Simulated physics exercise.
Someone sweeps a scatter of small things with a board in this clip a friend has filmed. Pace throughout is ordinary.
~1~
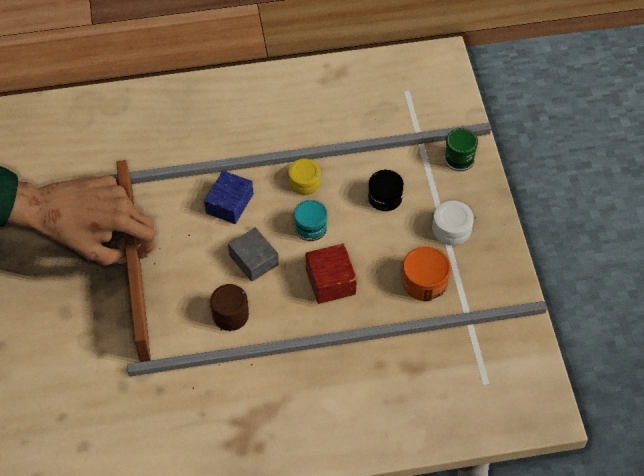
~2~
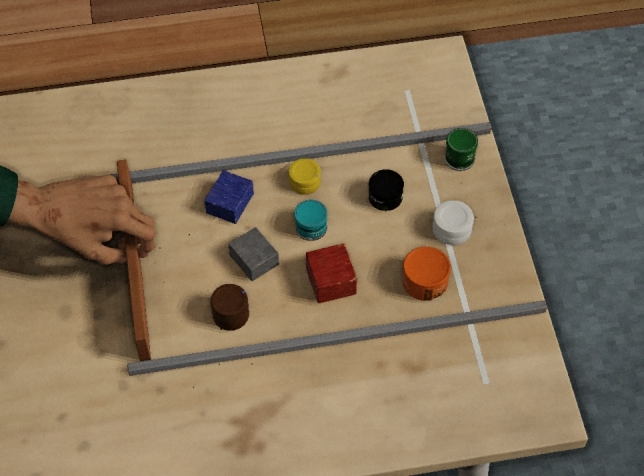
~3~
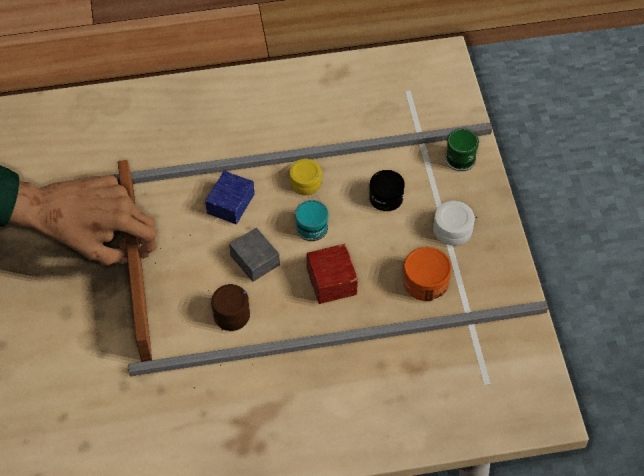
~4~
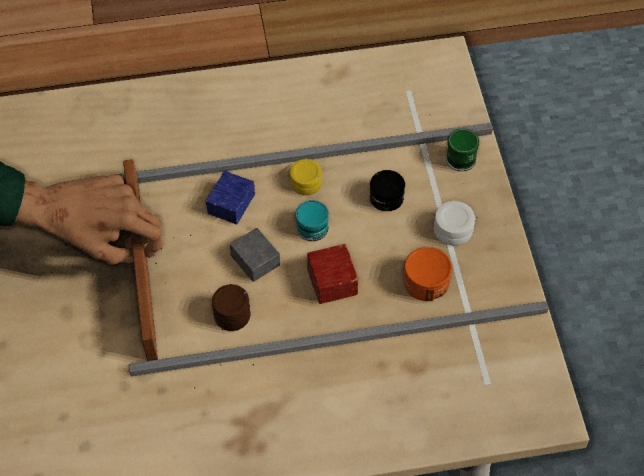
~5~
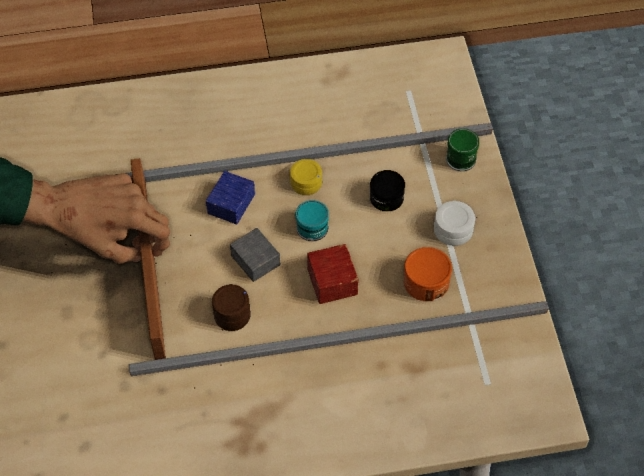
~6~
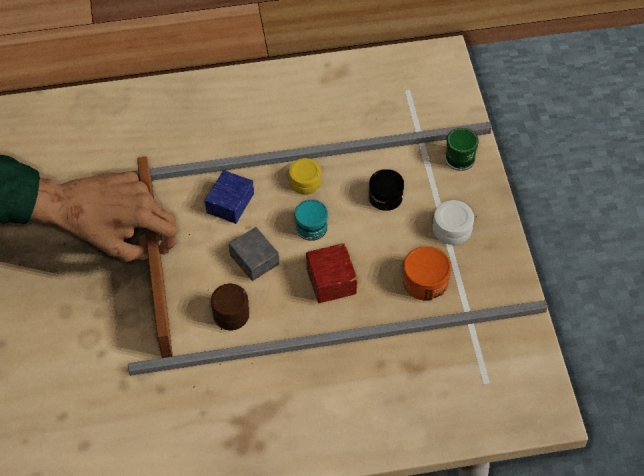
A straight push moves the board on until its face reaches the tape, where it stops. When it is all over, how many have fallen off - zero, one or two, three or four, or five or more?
In the end, one or two have fallen off.
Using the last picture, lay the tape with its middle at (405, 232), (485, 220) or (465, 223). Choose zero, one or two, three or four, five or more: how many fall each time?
Place by place: None at all, then five or over, then just one or two.
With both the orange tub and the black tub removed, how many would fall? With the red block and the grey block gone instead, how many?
You'd count 1 the first time and 1 the second time.
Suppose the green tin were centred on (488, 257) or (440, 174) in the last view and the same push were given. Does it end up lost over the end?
One after the other: It ends up falling; it keeps its spot.
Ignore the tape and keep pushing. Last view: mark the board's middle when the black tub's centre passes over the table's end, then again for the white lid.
The black tub gives roughly (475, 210), the white lid roughly (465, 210).
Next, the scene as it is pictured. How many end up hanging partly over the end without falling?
Number: 0.
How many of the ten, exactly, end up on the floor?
That would be exactly 2.
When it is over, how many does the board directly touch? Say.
Count: 4.
A little later, none off yet; green tin at rest near (461, 149); white lid at rest near (453, 223); orange tub at rest near (426, 274).
Next, none off yet; green tin at rest near (461, 149); white lid at rest near (453, 223); orange tub moving near (432, 273).
Later still, none off yet; green tin at rest near (461, 149); white lid at rest near (453, 223); orange tub shifted well along near (505, 262).
When it is over, the number that fall off is one or two; down, orange tub and green tin.
